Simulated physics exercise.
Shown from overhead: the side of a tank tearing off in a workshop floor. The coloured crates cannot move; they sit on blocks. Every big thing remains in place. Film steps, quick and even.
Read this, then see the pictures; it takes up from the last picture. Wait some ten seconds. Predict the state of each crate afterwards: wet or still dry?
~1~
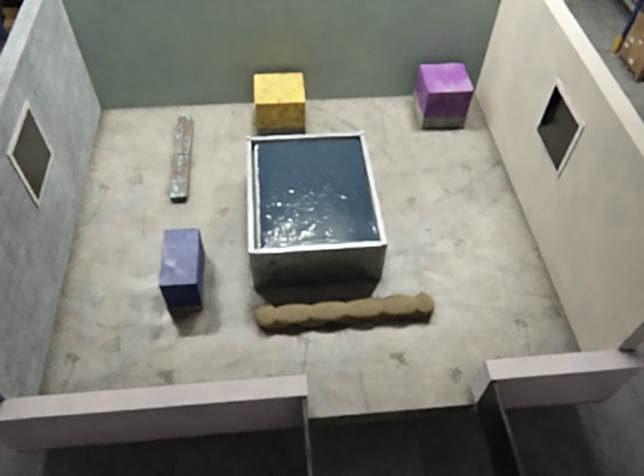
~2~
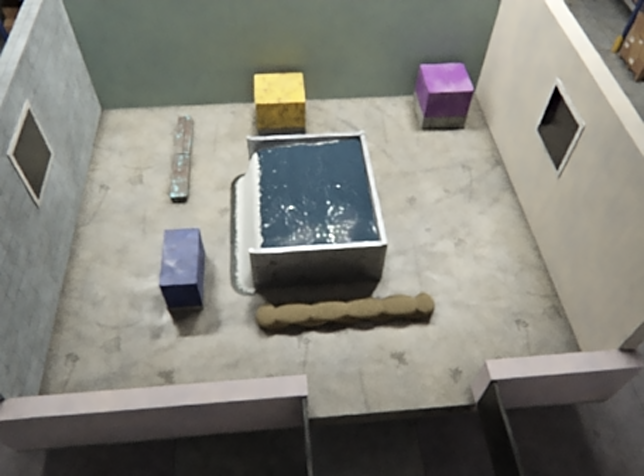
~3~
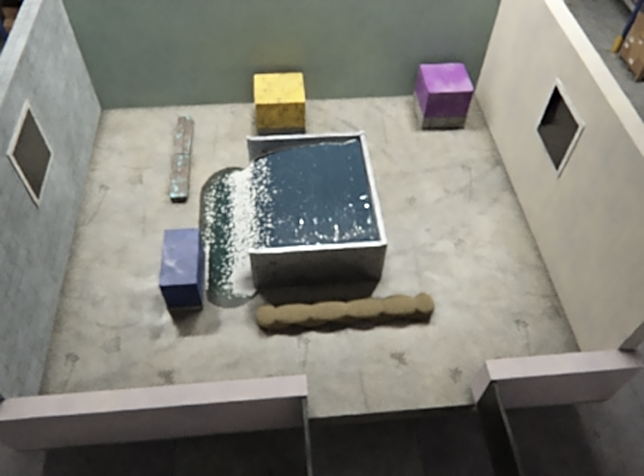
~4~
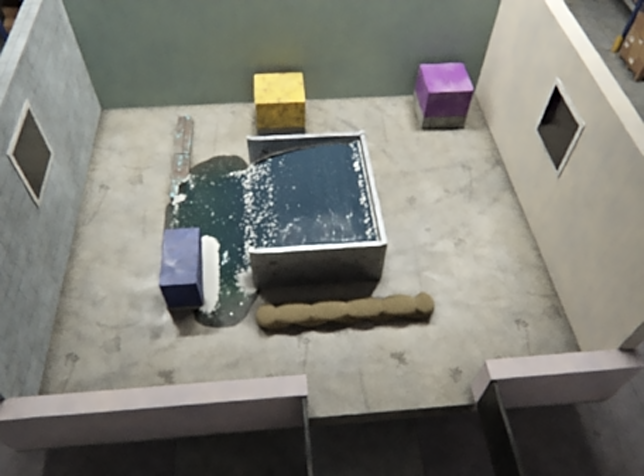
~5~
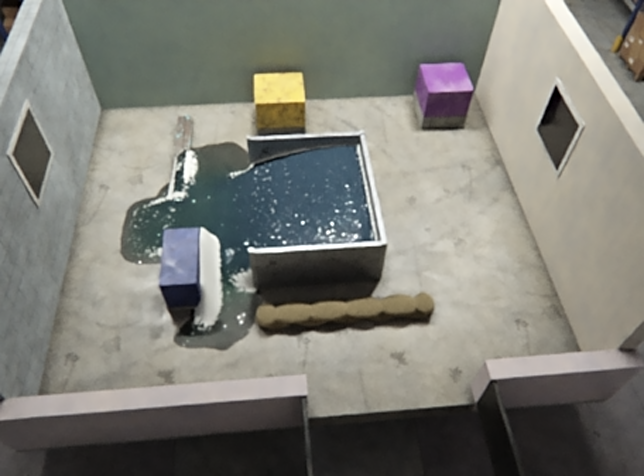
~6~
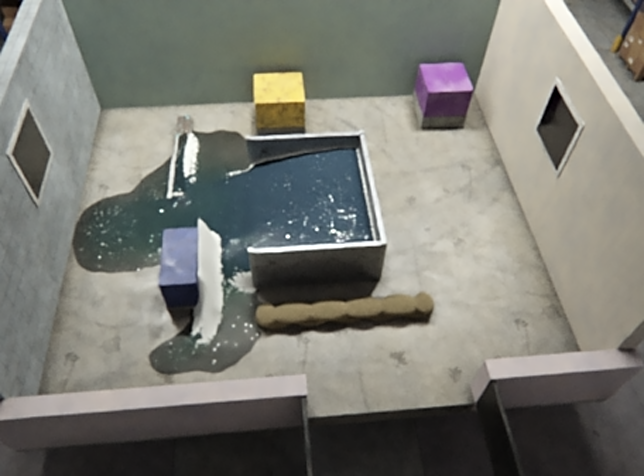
Result: The blue crate is left wet; the purple crate is left dry; the yellow crate is left wet.
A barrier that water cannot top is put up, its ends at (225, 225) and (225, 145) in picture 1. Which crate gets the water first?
The one in blue.
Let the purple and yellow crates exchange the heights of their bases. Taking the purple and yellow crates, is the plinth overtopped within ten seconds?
In short: Purple is not reached; yellow is reached.
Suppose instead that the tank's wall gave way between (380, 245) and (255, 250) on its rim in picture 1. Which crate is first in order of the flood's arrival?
First: The one in blue.
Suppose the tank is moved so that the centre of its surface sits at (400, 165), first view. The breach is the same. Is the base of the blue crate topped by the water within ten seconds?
Blue crate: Overtopped.
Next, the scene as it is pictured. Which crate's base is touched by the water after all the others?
I'd say the purple crate is last.
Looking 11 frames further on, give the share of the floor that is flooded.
Around 45 in a hundred.
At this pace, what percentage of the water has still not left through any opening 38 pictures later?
My estimate is some 96 percent.
A moment on, water covers 35 % of the floor; the blue crate water round its plinth, the purple crate not reached, the yellow crate water round its plinth.
Next, water covers 45 % of the floor; the blue crate water round its plinth, the purple crate not reached, the yellow crate water round its plinth.
Then, water covers 60 % of the floor; the blue crate water round its plinth, the purple crate water round its plinth, the yellow crate water round its plinth.
Later, water covers 85 % of the floor; the blue crate water round its plinth, the purple crate water round its plinth, the yellow crate water round its plinth.
In the end, water covers 95 % of the floor; the blue crate was topped, the purple crate stayed above the water, the yellow crate was topped.
